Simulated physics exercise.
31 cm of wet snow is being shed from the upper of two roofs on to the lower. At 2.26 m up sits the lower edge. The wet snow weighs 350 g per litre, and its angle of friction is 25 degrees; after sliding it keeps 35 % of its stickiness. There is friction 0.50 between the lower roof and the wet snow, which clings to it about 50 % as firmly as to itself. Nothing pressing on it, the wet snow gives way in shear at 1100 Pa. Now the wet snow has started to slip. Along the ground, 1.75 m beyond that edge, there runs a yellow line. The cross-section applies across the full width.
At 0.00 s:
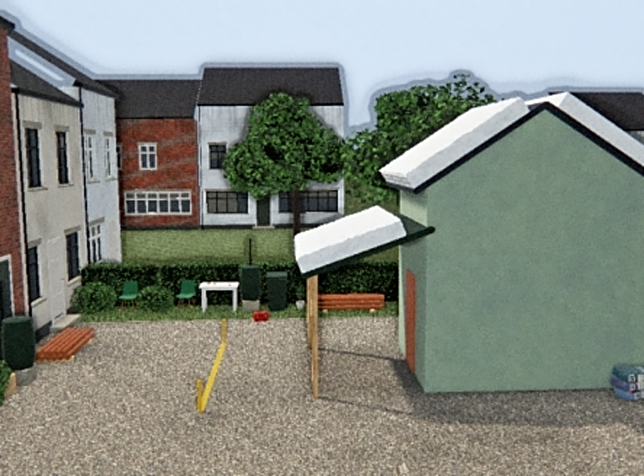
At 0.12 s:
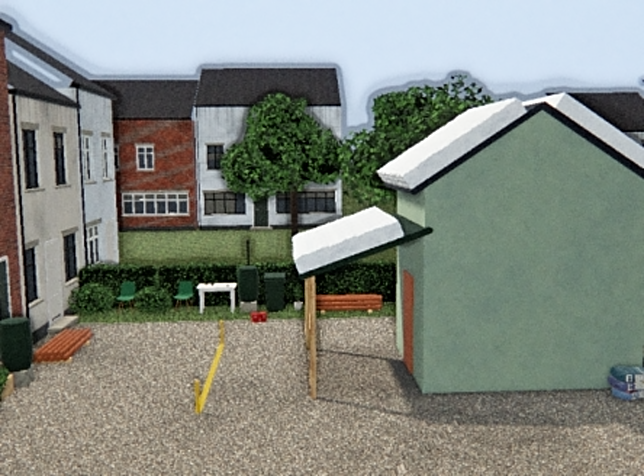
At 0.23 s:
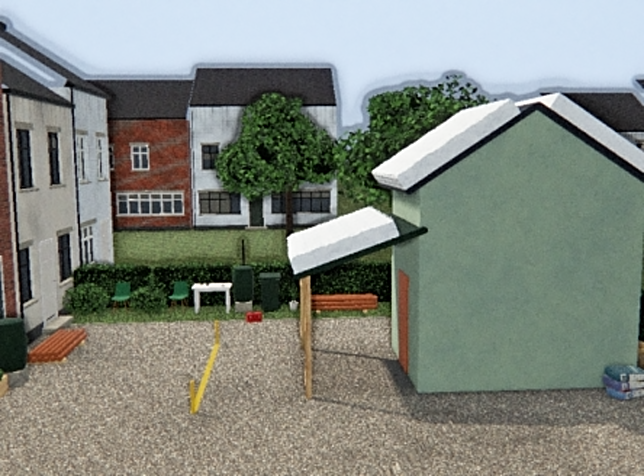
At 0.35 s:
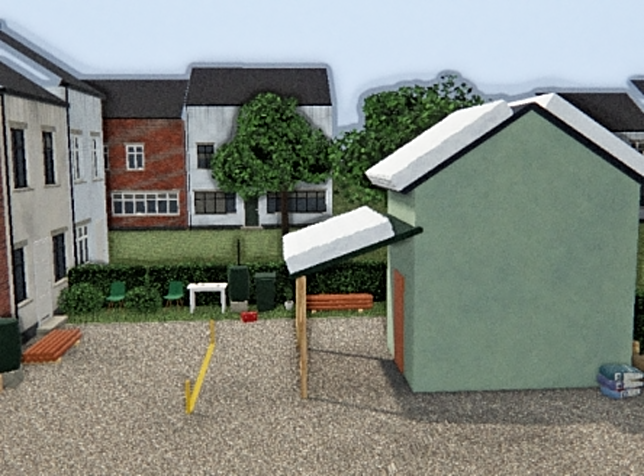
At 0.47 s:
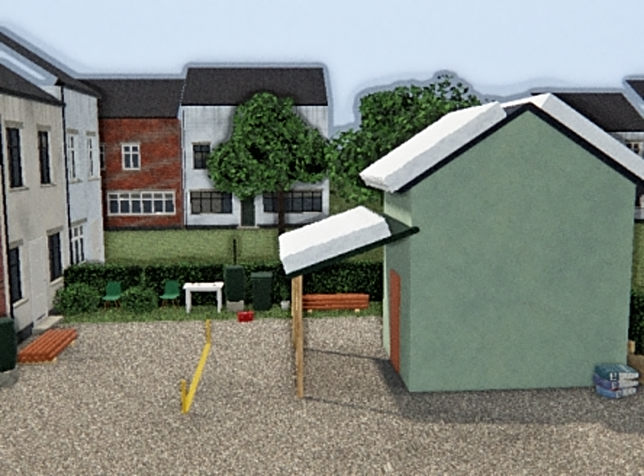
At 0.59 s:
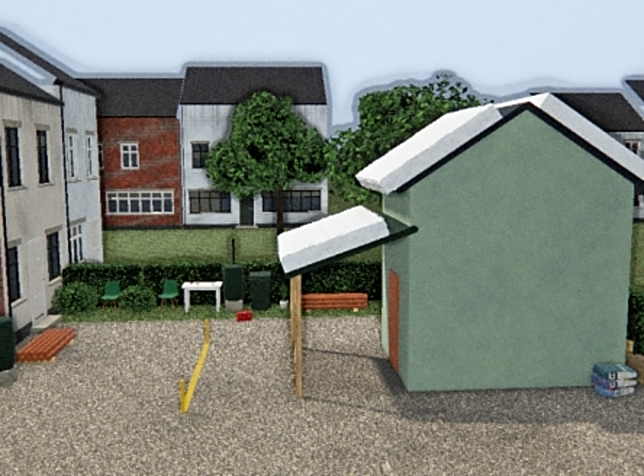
The clip opens on a green building with thick white snow on its roof and lean-to, beside a gravel yard with a yellow line, houses and trees behind. The view drifts slightly, carrying everything gradually left, while the snow shows barely any shift on the roof and stays in one piece.
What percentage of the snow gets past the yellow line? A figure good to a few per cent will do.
I would put it near 0 percent.
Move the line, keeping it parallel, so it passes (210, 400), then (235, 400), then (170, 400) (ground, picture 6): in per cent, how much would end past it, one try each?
In order, some 0, 0 and 0 percent would end past it.
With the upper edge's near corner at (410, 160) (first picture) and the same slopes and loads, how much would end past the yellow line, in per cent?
I'd put it at close to 1 percent.
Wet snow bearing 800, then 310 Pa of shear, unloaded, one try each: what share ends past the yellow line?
Respectively 0 % and 16 %.
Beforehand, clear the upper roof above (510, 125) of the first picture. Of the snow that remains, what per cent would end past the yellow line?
Then around 0 percent.
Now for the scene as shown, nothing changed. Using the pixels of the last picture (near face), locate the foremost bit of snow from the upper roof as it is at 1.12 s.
Pixel: Approx. (356, 217).
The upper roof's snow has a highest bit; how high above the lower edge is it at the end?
I'd put it at around 1.6 m up.
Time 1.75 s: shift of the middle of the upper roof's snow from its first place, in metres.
Roughly 1.8 m.
After 1.12 s, none is below the lower edge and 0 % is past the line.
After 1.75 s, none is below the lower edge and 0 % is past the line.
After 2.37 s, none is below the lower edge and 0 % is past the line.
After 3.00 s, none is below the lower edge and 0 % is past the line.
After 3.10 s, none is below the lower edge and 0 % is past the line.
